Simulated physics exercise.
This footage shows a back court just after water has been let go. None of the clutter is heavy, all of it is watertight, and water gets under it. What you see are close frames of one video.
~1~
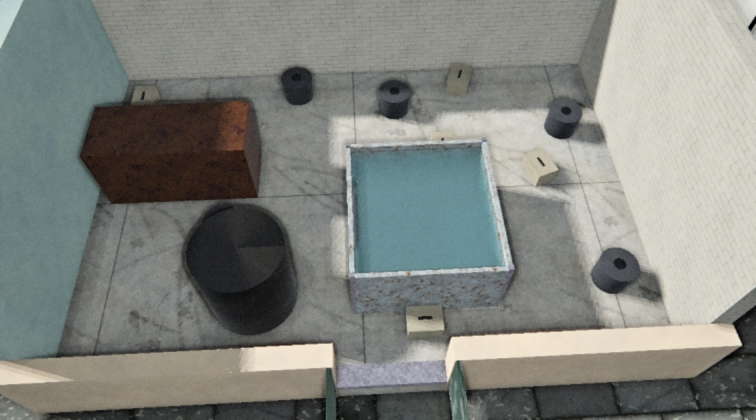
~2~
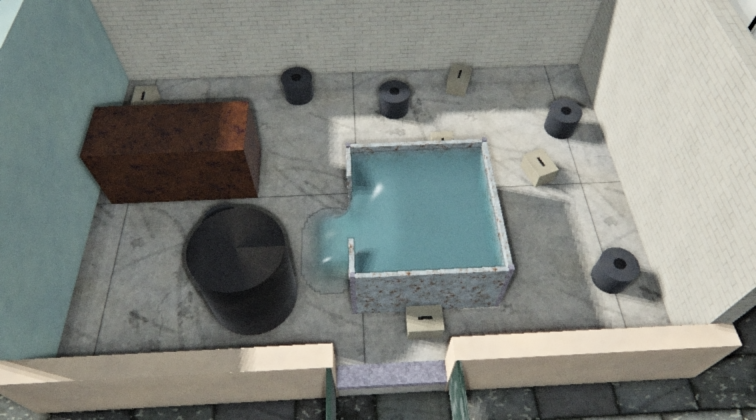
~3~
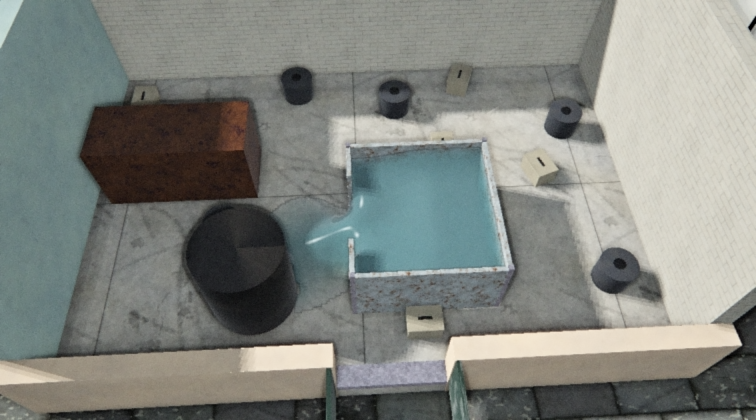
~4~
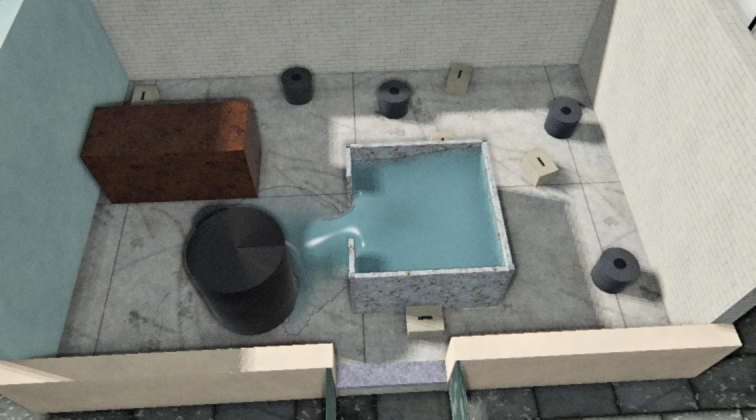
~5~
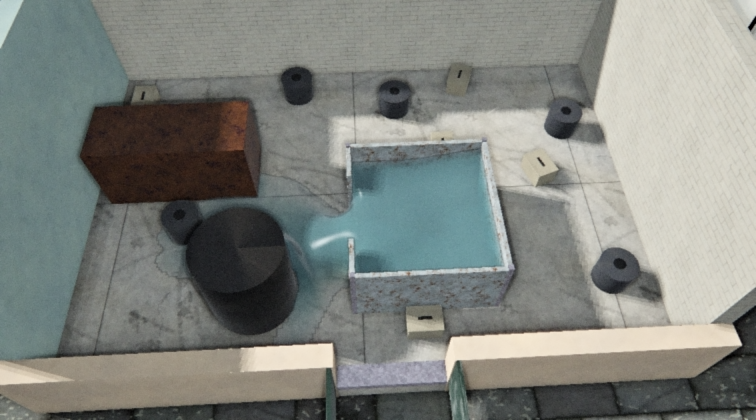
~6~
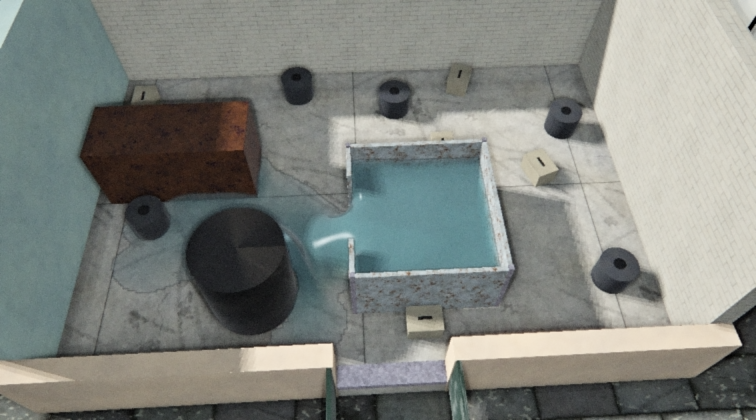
Water pours through a gap in the left side of a square stone pool and spreads over the paved court toward a large dark cylinder. As it spreads around the cylinder's base, a small dark tub emerges from behind it and slides left, near the rusty brown block.
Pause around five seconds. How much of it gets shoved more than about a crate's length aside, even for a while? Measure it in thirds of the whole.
Portion: One third through two thirds.
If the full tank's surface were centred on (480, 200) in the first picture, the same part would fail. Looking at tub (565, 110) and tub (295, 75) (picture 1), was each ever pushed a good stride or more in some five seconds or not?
In order: Distance not reached, distance reached.
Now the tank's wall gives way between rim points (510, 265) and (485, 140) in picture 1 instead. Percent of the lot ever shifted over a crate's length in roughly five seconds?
My figure is about 70 %.
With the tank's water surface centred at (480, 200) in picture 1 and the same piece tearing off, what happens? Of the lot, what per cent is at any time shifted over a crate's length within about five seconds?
Estimate: Close to 40 per cent.
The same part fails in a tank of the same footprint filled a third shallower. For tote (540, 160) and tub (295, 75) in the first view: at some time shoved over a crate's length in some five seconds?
First: Shy of that; second: At least that much.
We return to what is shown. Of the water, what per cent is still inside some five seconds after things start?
That comes to roughly 92 parts in a hundred.
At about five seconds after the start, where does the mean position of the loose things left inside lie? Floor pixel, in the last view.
Average floor point: Approx. (446, 179).
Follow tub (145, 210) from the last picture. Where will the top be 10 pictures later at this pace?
Near (87, 211).
A moment on, 1 of 10 are well off their spots; 1 afloat.
Next, 1 of 10 are well off their spots; 2 afloat.
Later, 3 of 10 are well off their spots; 3 afloat.
In the end, 6 of 10 are well off their spots, and 6 have been at some point; 3 afloat.
